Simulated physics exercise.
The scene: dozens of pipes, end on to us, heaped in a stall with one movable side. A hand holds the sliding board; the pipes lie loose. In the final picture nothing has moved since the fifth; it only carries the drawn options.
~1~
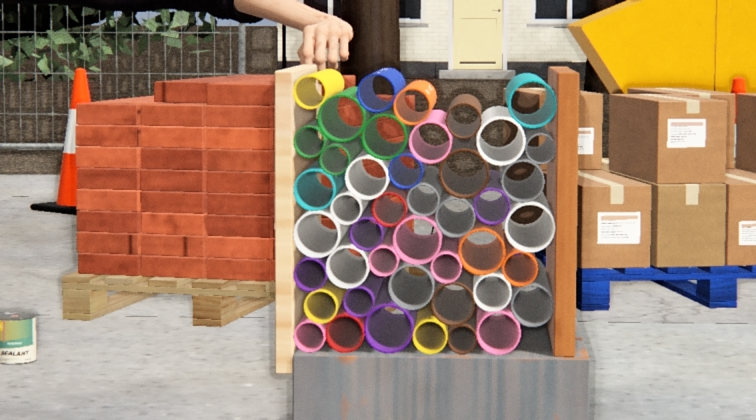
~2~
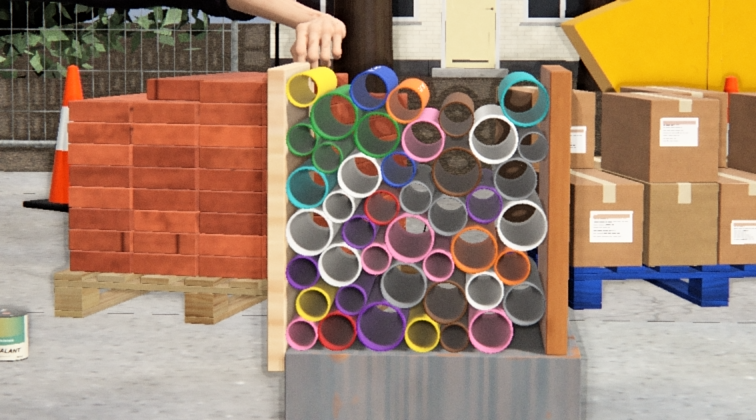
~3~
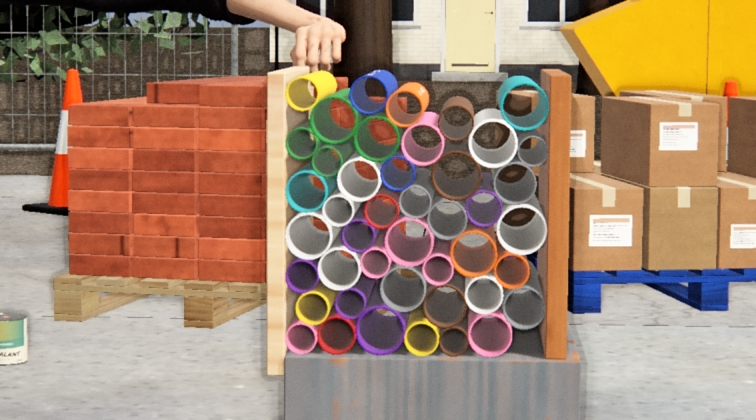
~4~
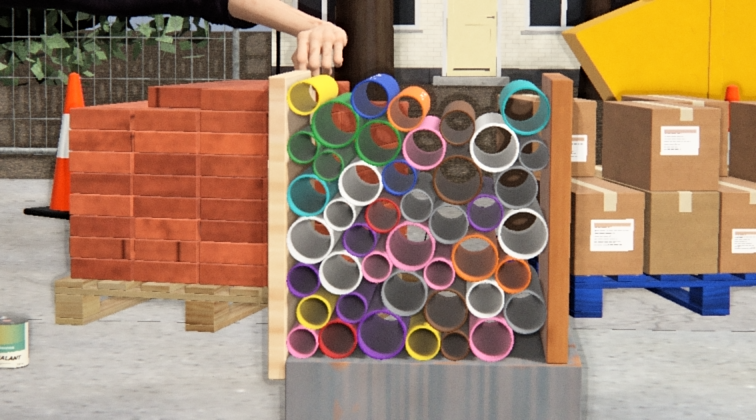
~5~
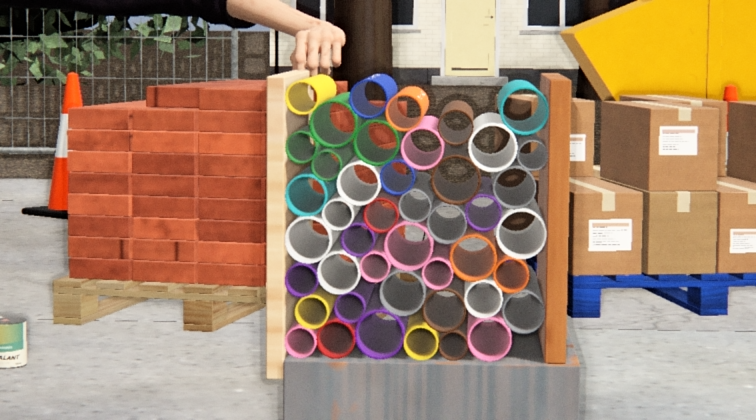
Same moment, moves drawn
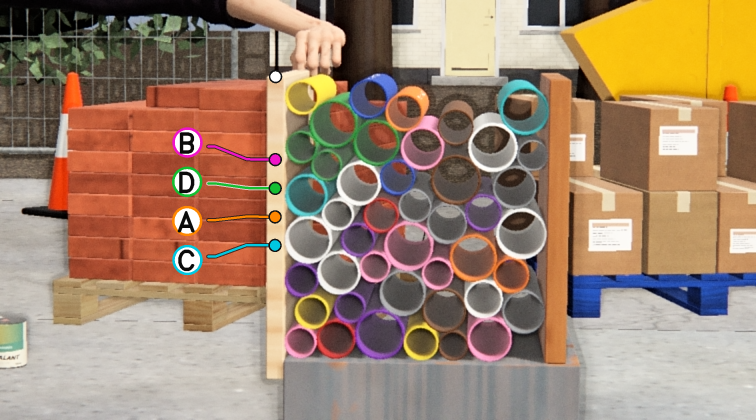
Colourful pipes sit stacked between upright boards while a hand steadily grips the left board.
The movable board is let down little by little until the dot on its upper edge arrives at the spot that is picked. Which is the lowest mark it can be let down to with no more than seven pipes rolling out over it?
The answer is mark C.
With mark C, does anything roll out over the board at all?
Yes, at C.
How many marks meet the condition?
The number is four.
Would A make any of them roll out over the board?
At A: Yes.
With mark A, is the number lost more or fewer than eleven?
At A, fewer than eleven.
On the copy, A at (275, 217); B at (276, 160); C at (275, 245); D at (275, 189); the white dot at (276, 77).
On C. First, top of the board (285, 151).
Then, top of the board (285, 234).
Finally, top of the board (285, 244), six out over the board.
By contrast, A two out over the board; B one out over the board; D two out over the board.
